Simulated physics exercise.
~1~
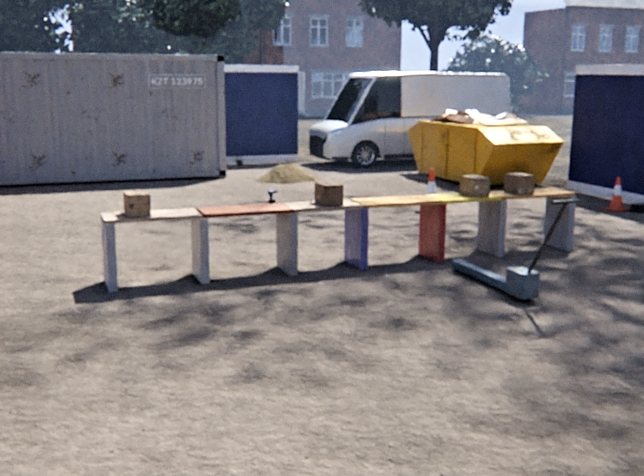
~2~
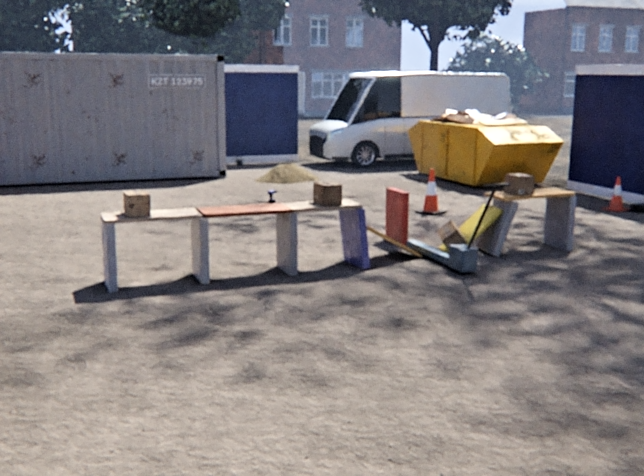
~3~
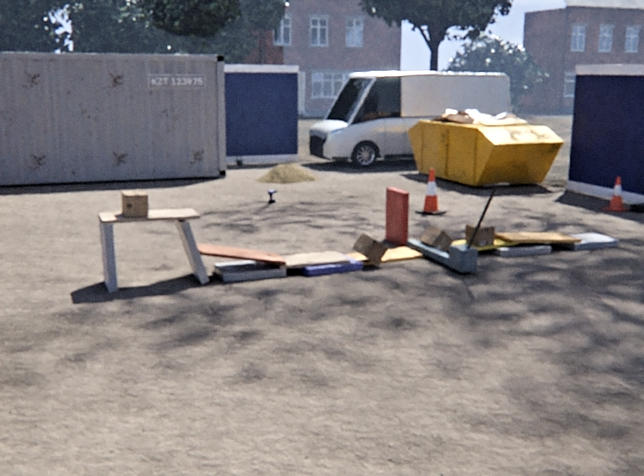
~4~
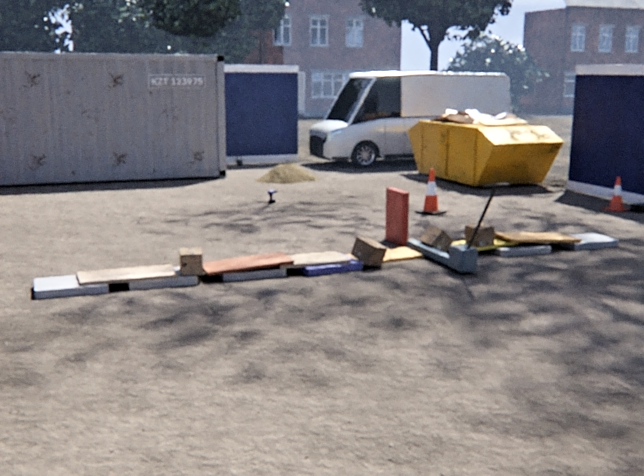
Makeshift rack of boards on upright cases collapsing from right to left around a jack, leaving the red upright standing.
